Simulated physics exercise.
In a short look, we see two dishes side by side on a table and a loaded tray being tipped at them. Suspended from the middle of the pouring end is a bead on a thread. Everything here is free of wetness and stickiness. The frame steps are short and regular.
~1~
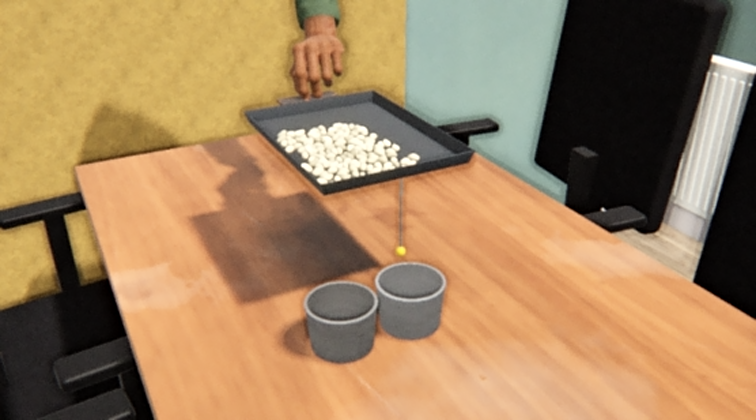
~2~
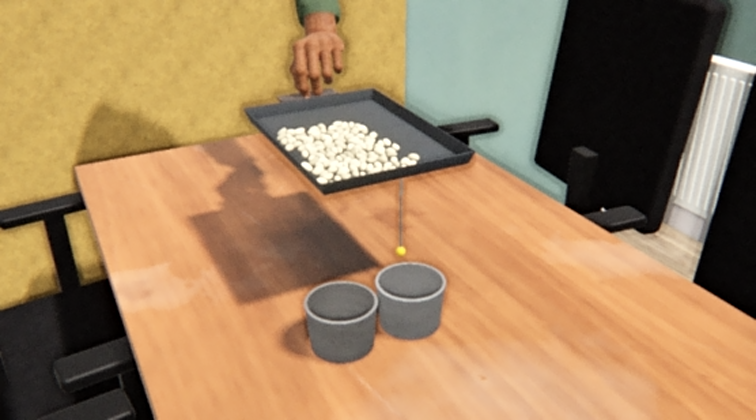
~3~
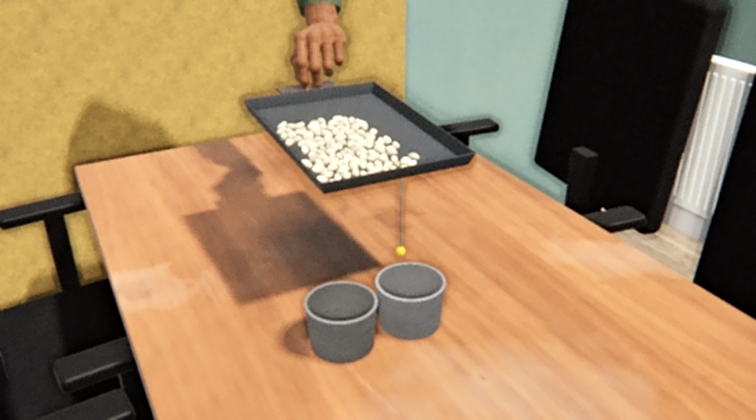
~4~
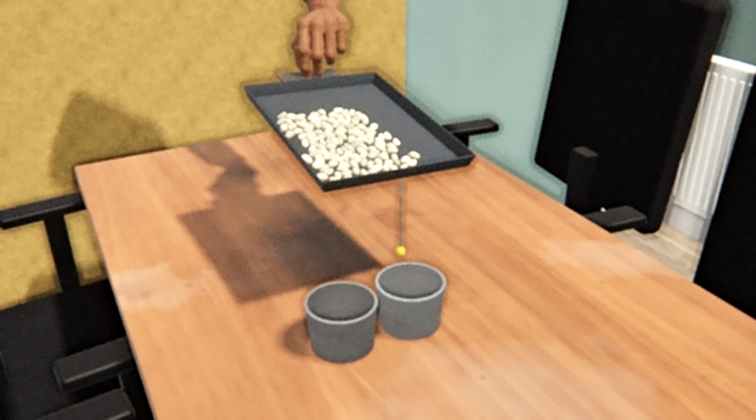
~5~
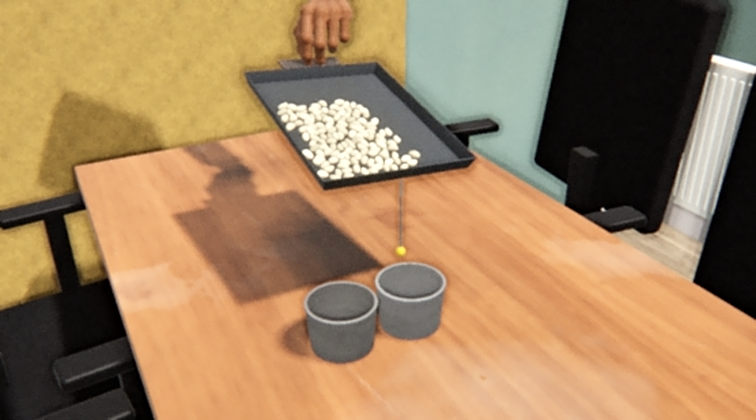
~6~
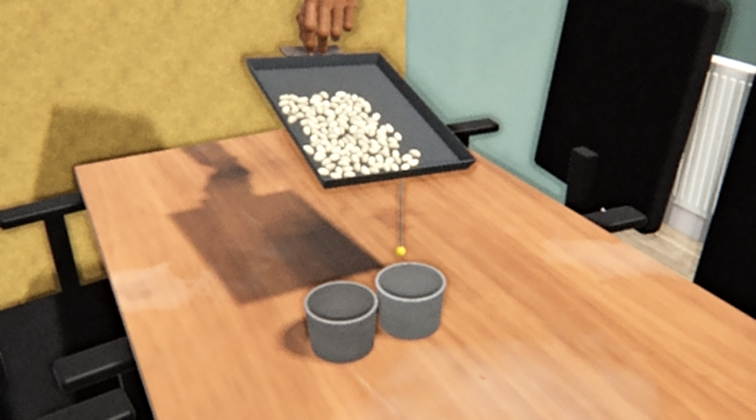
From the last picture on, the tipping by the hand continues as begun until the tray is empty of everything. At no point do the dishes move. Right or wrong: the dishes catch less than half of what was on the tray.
Right - they catch less than half.
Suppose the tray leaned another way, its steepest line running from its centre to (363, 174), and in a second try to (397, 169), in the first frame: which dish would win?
Case one goes to the left-side dish, case two to the right-side dish.
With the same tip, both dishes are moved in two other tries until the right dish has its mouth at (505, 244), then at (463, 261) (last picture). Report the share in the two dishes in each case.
You'd get 50 in a hundred the first time and 70 in a hundred the second.
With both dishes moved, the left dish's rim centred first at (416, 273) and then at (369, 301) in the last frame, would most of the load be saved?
At place one in excess of half; at place two not up to half.
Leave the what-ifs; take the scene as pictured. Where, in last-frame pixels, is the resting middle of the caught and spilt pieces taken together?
The centre settles at about (470, 302).
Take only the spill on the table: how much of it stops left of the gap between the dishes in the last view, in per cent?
Close to 0 per cent.
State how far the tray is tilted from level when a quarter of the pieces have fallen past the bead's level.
Tilt: Around 90 degrees.
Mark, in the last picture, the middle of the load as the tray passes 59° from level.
Somewhere around pixel (411, 157) in the last picture.
Shortly afterwards, tray tipped steeply; all but a few on the tray; only a few outside both; only a few in the air.
Next, tray tipped right over; near two thirds on the tray; only a few in the right dish; a little outside both; near a quarter in the air.
Some moments later, tray tipped past a quarter turn; near a quarter in the right dish; the bulk outside both.
In the end, tray tipped past a quarter turn; none at all in the left dish; near a quarter in the right dish; the bulk outside both.
